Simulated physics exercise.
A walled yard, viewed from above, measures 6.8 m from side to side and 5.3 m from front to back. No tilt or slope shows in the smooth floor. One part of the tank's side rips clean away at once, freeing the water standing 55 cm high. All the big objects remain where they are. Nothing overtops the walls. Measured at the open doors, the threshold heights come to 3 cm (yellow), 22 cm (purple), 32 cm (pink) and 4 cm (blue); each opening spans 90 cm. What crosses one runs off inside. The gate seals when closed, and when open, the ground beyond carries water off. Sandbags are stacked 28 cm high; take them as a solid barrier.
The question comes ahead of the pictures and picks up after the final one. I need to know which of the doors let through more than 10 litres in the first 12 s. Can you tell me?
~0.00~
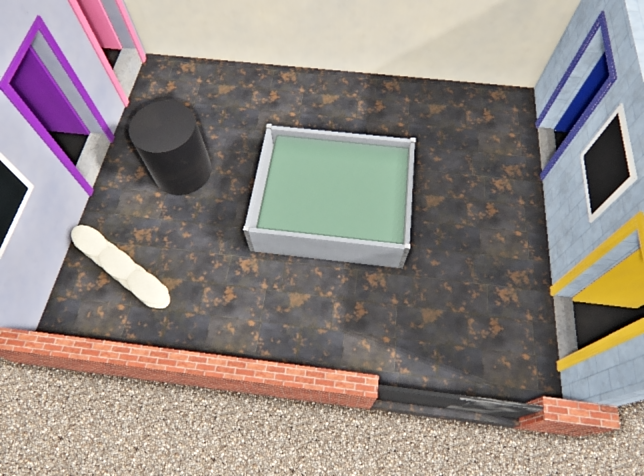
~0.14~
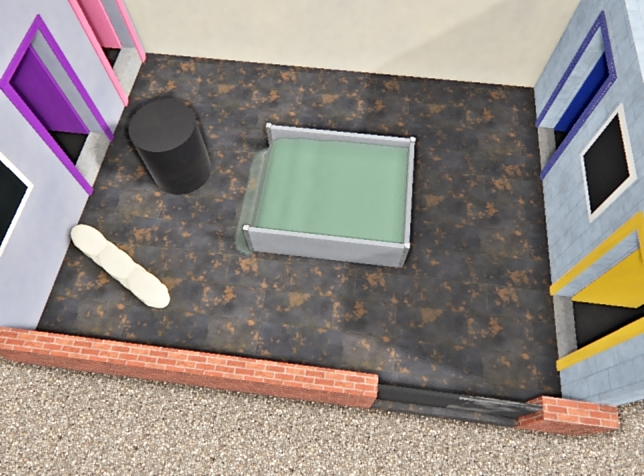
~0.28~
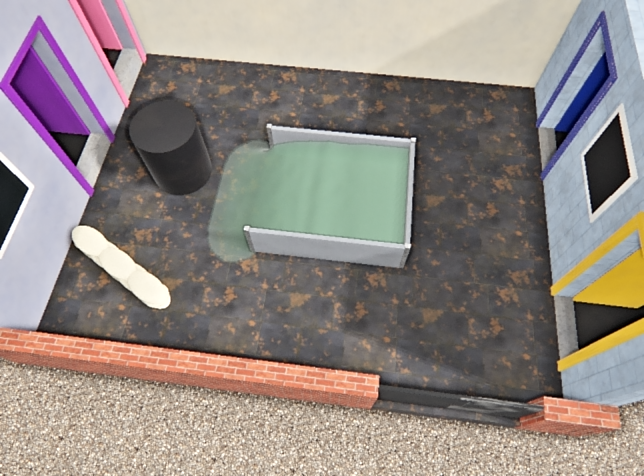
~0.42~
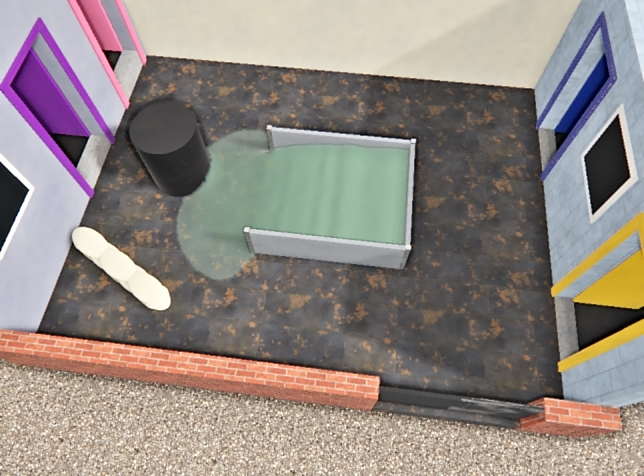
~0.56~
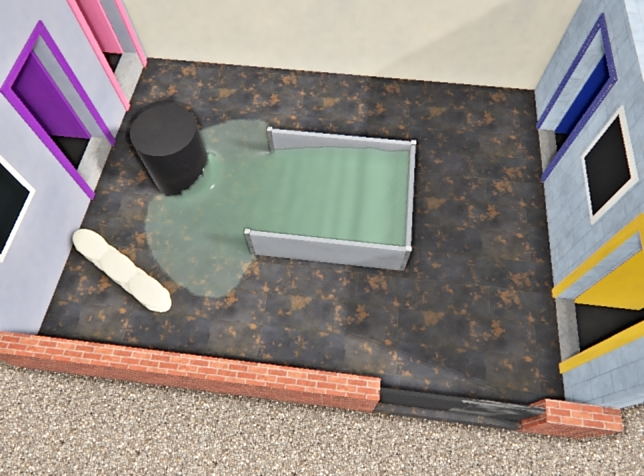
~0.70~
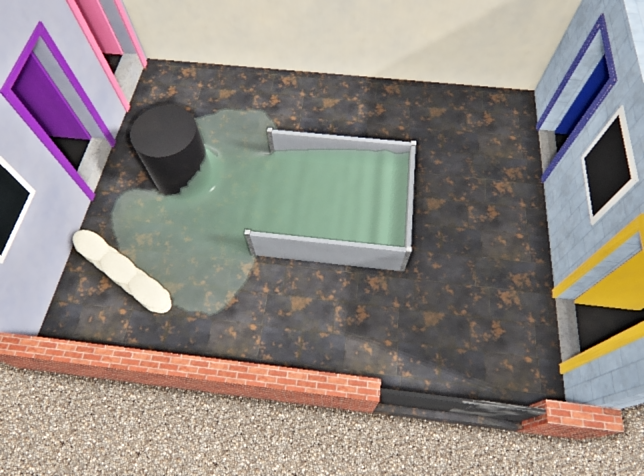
Outcome: At the yellow door the limit will be outstripped; at the purple door the limit will not be outstripped; at the pink door the limit will not be outstripped; at the blue door the limit will be outstripped.
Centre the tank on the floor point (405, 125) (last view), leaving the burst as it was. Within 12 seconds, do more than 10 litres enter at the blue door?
After that, the blue door ends up inside the limit.
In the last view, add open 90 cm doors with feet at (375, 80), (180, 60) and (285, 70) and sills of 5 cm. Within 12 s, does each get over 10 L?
In sequence the answers are less than that, more than that and more than that.
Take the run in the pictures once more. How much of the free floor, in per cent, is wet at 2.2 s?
About 35 per cent.
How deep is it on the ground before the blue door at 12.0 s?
Looks like about 7.0 cm at that spot.
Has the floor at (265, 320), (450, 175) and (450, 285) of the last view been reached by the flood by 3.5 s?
Submerged, untouched, untouched.
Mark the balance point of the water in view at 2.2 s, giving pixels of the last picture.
The water is centred near (231, 194).
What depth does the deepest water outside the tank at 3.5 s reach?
Around 27 centimetres deep.
After 1.4 s water covers 25 % of the floor and is deepest (37 cm) near (214, 188); yellow door not reached, purple door 6 cm at the sill, 0 L in, pink door not reached, blue door not reached.
After 2.2 s water covers 35 % of the floor and is deepest (33 cm) near (141, 268); yellow door not reached, purple door 15 cm at the sill, 0 L in, pink door 16 cm at the sill, 0 L in, blue door not reached.
After 3.5 s water covers 45 % of the floor and is deepest (27 cm) near (216, 66); yellow door not reached, purple door 14 cm at the sill, 0 L in, pink door 23 cm at the sill, 0 L in, blue door not reached.
After 7.0 s water covers 90 % of the floor and is deepest (12 cm) near (515, 107); yellow door 6 cm at the sill, 3 L in, purple door 9 cm at the sill, 0 L in, pink door 9 cm at the sill, 0 L in, blue door 11 cm at the sill, 8 L in.
After 12.0 s water covers 95 % of the floor and is deepest (10 cm) near (478, 402); yellow door 7 cm at the sill, 33 L in, purple door 4 cm at the sill, 0 L in, pink door 4 cm at the sill, 0 L in, blue door 7 cm at the sill, 99 L in.
